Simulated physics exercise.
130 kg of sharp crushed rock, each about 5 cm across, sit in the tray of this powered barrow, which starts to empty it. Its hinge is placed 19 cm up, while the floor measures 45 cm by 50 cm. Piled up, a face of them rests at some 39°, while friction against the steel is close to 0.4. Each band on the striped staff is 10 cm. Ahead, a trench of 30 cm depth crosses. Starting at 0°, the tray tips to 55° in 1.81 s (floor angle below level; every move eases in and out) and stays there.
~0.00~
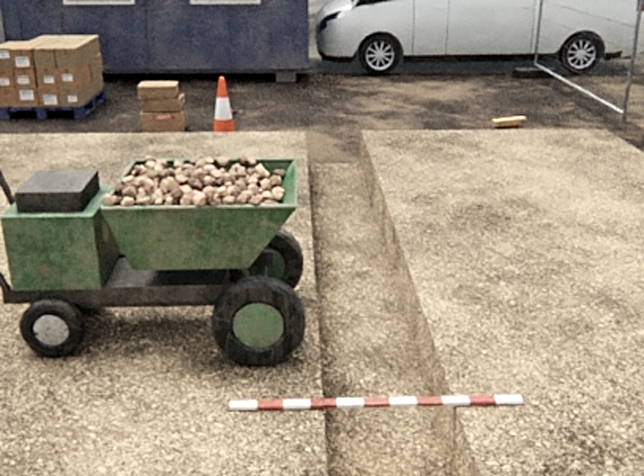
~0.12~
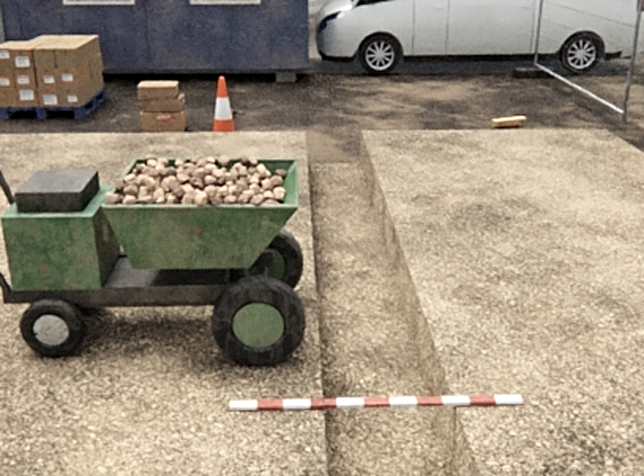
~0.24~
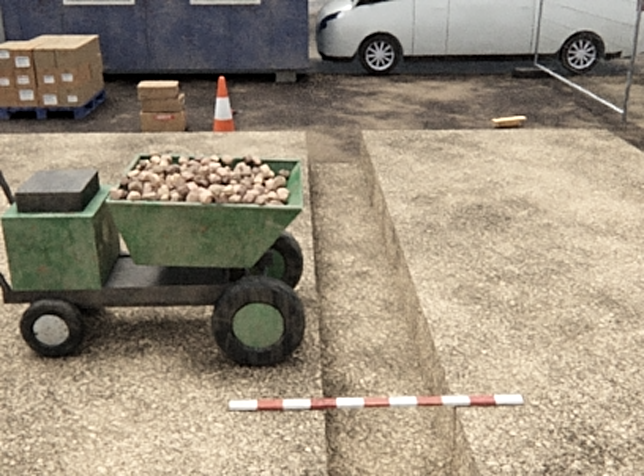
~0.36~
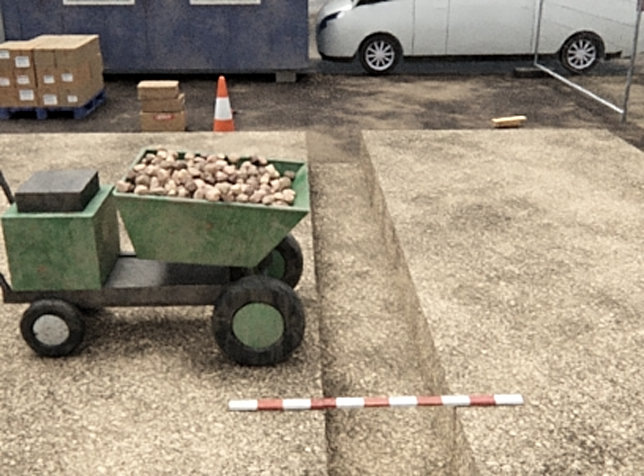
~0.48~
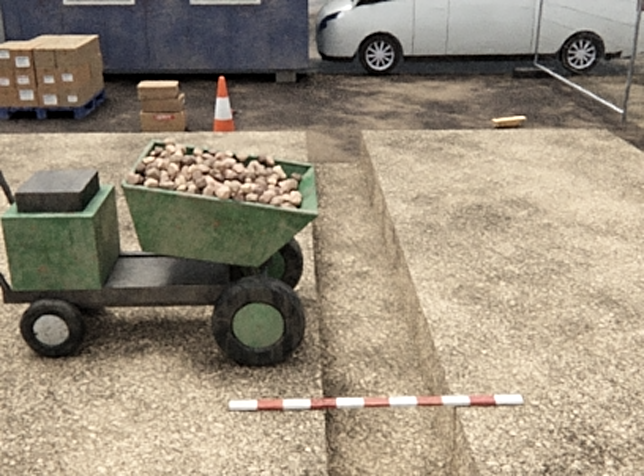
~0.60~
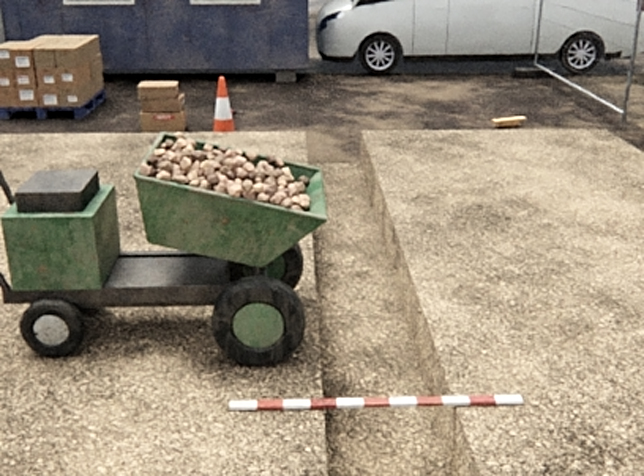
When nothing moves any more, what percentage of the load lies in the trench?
17 %.
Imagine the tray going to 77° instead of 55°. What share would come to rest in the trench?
Roughly 90% would end there.
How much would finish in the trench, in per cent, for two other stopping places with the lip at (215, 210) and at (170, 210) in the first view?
About 20 and 10 per cent.
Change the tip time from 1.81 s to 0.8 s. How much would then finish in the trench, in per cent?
With that change, it comes to around 20 per cent.
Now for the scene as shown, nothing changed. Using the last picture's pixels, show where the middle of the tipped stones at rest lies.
The middle should be near (406, 379).
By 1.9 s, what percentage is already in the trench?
Around 5 per cent of it.
After 1.4 s the floor is at 47°; 100 % in the tray; the foremost stones are at (360, 264).
After 1.9 s the floor is at 55°; 94 % in the tray, 6 % in the trench; the foremost stones are at (426, 354).
After 2.3 s the floor is at 55°; 86 % in the tray, 13 % in the trench, 1 % past the trench; the foremost stones are at (472, 333).
After 4.2 s the floor is at 55°; 81 % in the tray, 17 % in the trench, 1 % past the trench; the foremost stones are at (480, 323).
